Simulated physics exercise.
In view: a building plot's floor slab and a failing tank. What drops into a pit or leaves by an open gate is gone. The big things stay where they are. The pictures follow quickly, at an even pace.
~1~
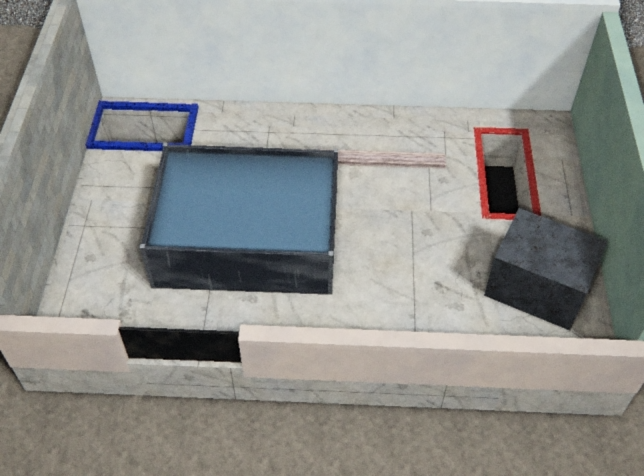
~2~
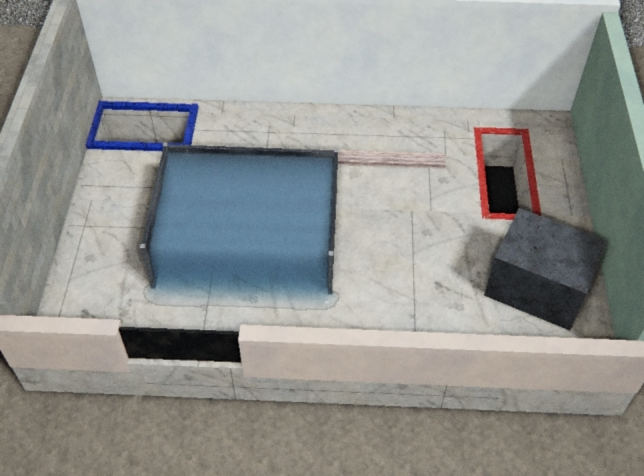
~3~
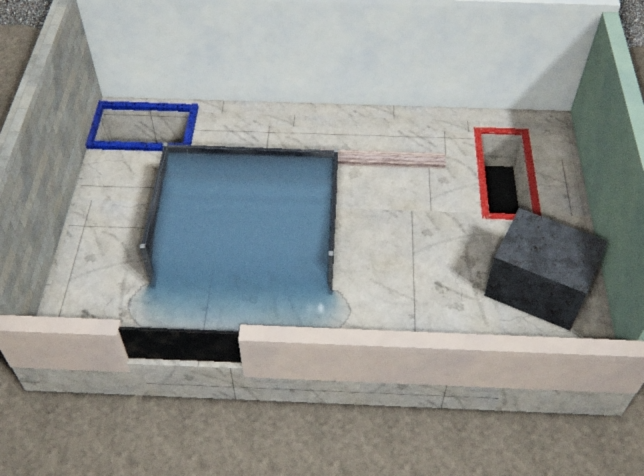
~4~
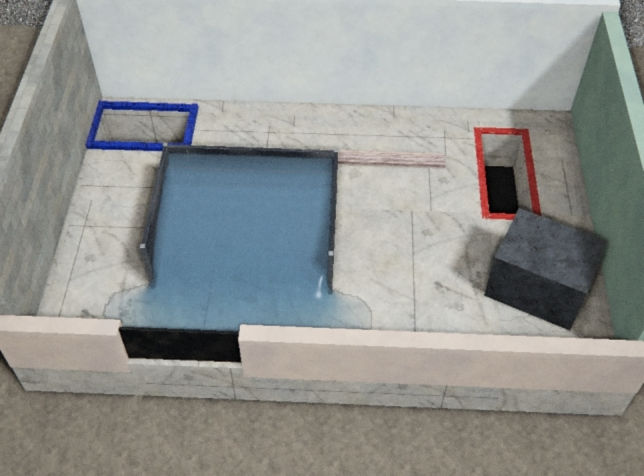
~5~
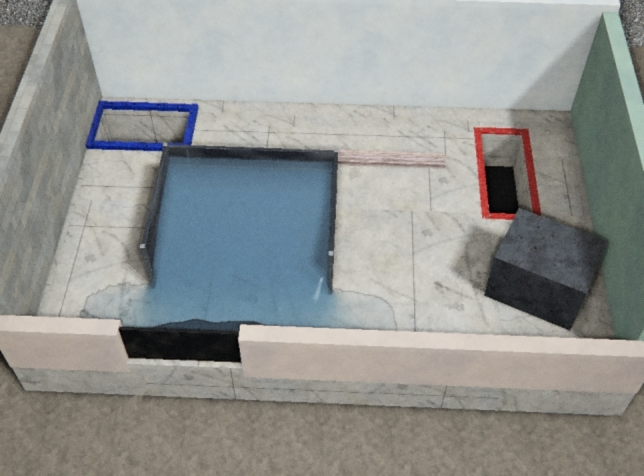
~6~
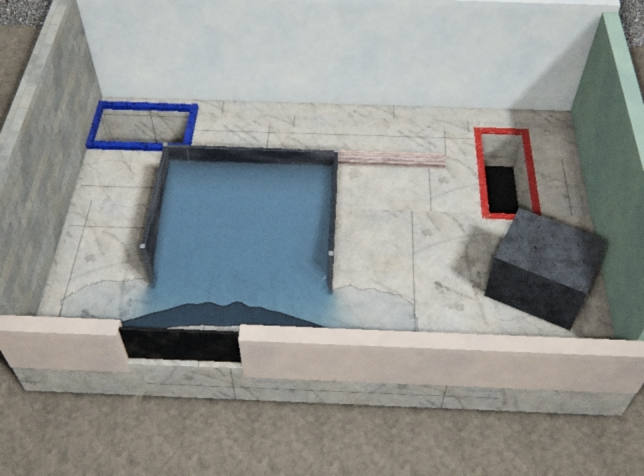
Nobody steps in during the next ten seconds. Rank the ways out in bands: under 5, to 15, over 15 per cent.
In the end: The gate takes less than 5 %; the red pit takes more than 15 %; the blue pit takes more than 15 %.
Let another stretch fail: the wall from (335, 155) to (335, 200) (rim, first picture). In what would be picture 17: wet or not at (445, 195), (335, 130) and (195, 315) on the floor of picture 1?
In turn: Under water, clear, not flooded.
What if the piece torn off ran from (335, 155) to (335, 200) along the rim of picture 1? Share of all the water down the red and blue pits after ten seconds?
Roughly, in per cent: Red 50, blue 0.
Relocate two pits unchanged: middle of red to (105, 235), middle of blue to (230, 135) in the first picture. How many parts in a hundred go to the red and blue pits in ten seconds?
Roughly, in per cent: Red 35, blue 2.
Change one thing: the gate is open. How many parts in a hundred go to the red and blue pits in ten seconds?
Parts in a hundred: Red 10, blue 0.
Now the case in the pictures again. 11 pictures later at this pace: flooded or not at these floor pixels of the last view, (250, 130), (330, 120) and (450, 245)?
In that order: No water, not flooded, under water.
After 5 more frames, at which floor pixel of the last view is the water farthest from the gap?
At about (572, 365).
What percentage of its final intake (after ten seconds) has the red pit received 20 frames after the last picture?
Roughly 20 per cent.
A moment on, water covers 25 % of the floor; the gate 0 %, the red pit 0 %, the blue pit 0 %.
Next, water covers 45 % of the floor; the gate 0 %, the red pit 0 %, the blue pit 0 %.
Then, water covers 65 % of the floor; the gate 0 %, the red pit 3 %, the blue pit 7 %.
Later, water covers 90 % of the floor; the gate 0 %, the red pit 10 %, the blue pit 14 %.
In the end, water covers 95 % of the floor; the gate 0 %, the red pit 17 %, the blue pit 17 %.
